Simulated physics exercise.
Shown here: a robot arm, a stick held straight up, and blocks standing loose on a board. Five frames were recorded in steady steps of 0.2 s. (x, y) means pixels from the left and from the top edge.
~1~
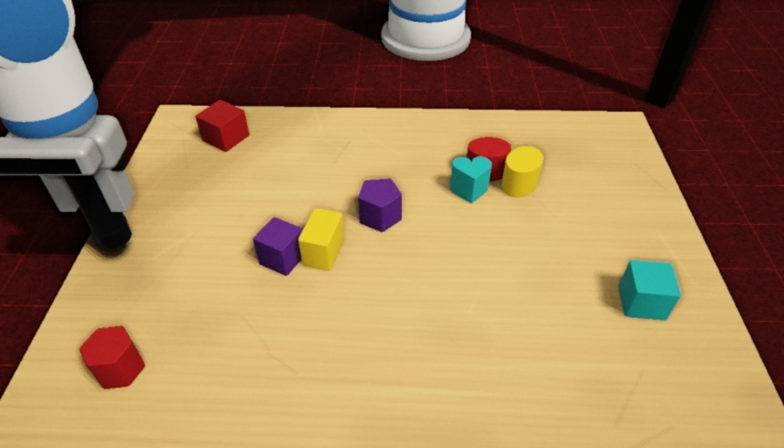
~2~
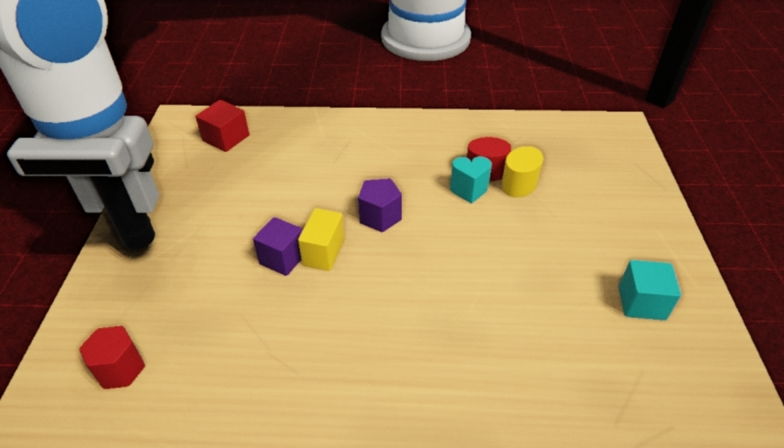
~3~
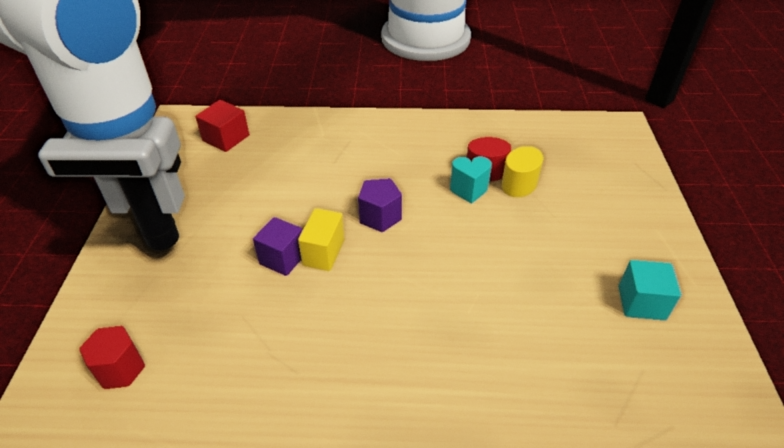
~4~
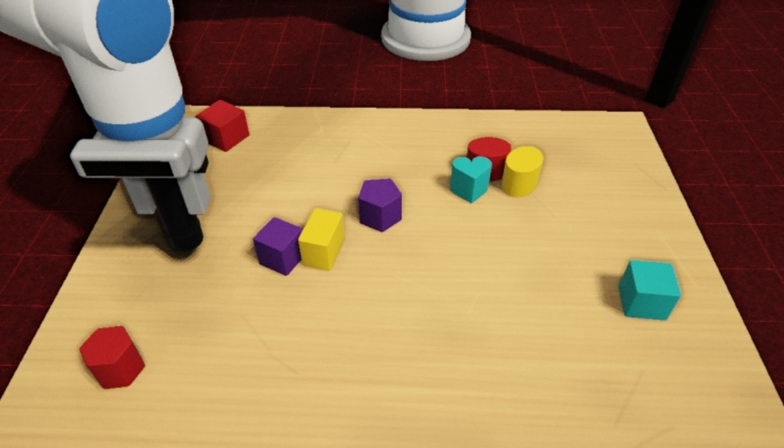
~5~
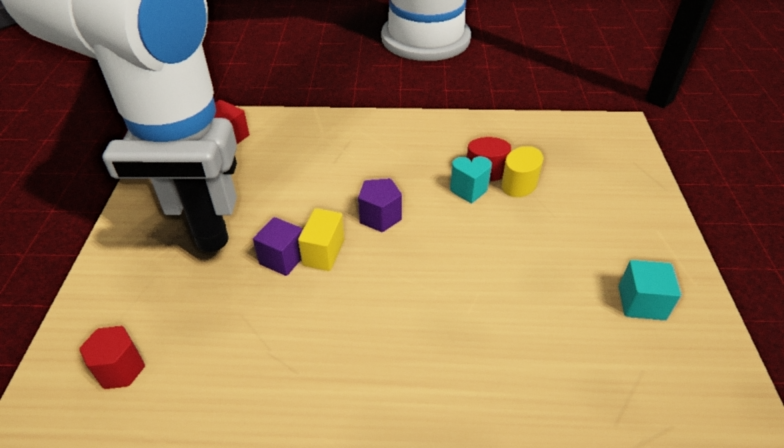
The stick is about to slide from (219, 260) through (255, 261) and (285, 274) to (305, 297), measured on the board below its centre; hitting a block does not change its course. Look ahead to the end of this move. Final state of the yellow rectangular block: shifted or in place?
Shifted out of place.
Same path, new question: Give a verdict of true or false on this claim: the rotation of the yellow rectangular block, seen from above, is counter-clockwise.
It is true.
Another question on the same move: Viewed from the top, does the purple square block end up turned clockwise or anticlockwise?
Viewed from overhead, the purple square block winds up turned anticlockwise.
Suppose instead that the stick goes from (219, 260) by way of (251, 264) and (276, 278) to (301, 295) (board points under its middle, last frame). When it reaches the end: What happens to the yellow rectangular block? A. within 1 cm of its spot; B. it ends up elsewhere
Choice B: It ends up elsewhere.
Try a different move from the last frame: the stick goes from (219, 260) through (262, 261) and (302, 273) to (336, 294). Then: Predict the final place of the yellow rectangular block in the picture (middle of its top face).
It will likely be found at (370, 223).
The first path, step by step. One third of the way, stick at (250, 243); purple square block at (283, 237), turned 15° anticlockwise.
Two thirds of the way, stick at (281, 256); purple square block at (315, 245), turned 40° anticlockwise; yellow rectangular block at (345, 225), turned 30° anticlockwise.
At the end, stick at (302, 279); purple square block at (330, 253), turned 65° anticlockwise; yellow rectangular block at (349, 227), turned 50° anticlockwise.
